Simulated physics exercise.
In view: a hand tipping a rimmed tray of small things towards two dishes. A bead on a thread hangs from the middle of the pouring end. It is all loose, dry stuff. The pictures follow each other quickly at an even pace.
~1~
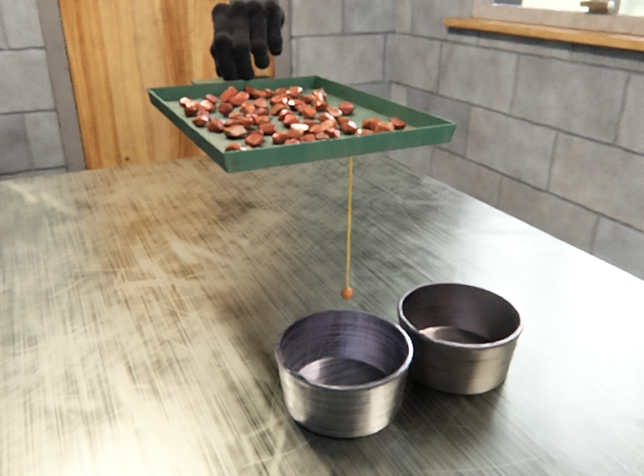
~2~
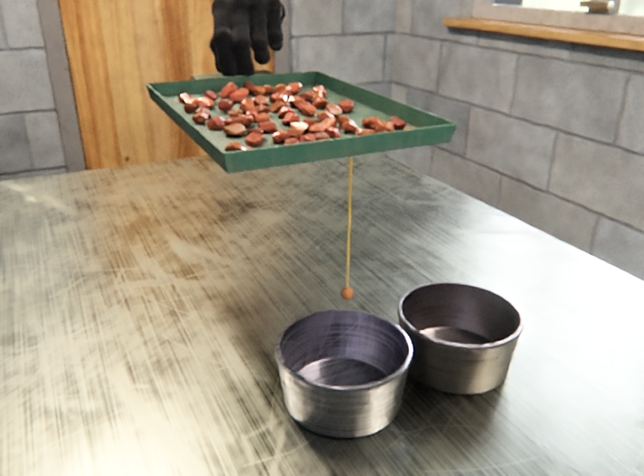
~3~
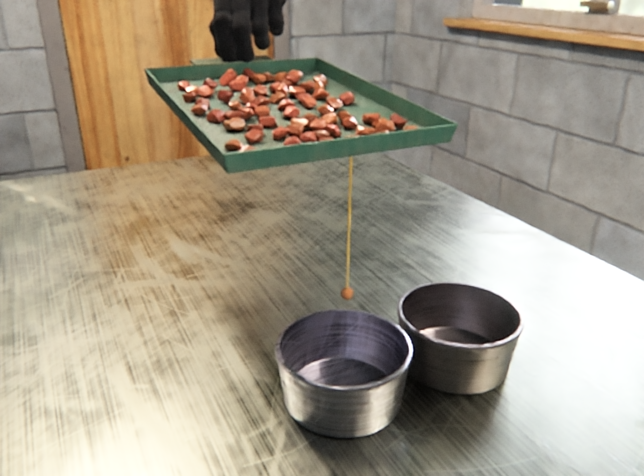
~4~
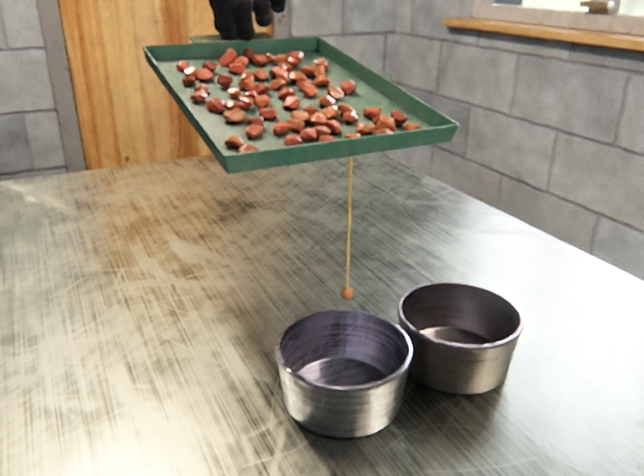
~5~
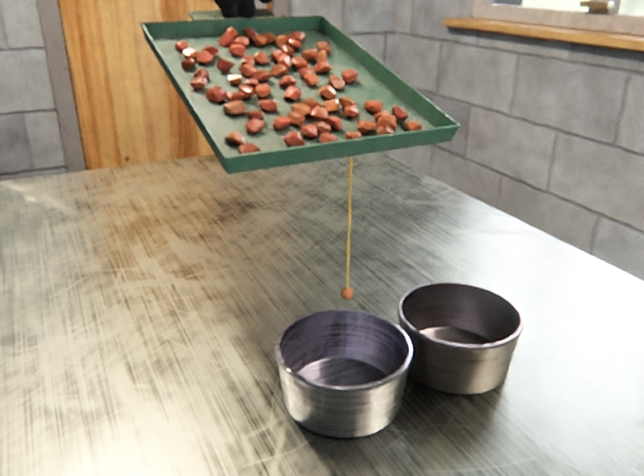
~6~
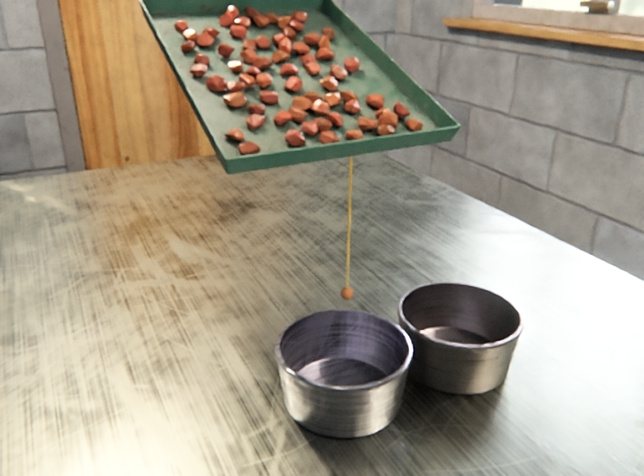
A black-gloved hand raising the far end of a green tray of reddish-brown chunks, tilting it above two metal dishes.
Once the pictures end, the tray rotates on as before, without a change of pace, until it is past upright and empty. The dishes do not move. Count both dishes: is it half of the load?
Together they catch more than half.
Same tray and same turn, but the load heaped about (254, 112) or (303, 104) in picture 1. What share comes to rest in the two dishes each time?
First some 70, then 70 per cent.
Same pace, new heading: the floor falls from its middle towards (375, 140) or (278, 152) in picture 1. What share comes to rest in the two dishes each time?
Near 80 % and 40 %.
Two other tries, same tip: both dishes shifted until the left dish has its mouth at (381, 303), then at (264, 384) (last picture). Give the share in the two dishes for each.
In turn 10 and 70 in a hundred.
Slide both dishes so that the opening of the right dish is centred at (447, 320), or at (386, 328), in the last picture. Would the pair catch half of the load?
First most of it, then more than half.
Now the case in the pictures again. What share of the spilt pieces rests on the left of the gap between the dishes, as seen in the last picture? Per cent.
About 40 per cent.
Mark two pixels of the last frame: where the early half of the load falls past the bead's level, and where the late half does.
At about (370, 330), then at (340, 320).
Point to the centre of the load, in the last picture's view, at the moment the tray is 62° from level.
Roughly at (338, 122).
Just after the last frame, tray tipped steeply; almost all on the tray; just a few in the air.
A moment on, tray tipped right over; roughly half on the tray; roughly a quarter in the left dish; about a tenth in the right dish; about a tenth outside both; about a tenth in the air.
Further on, tray tipped past a quarter turn; roughly half in the left dish; roughly a quarter in the right dish; roughly a quarter outside both.
When it is over, tray tipped past a quarter turn; roughly half in the left dish; roughly a quarter in the right dish; roughly a quarter outside both.
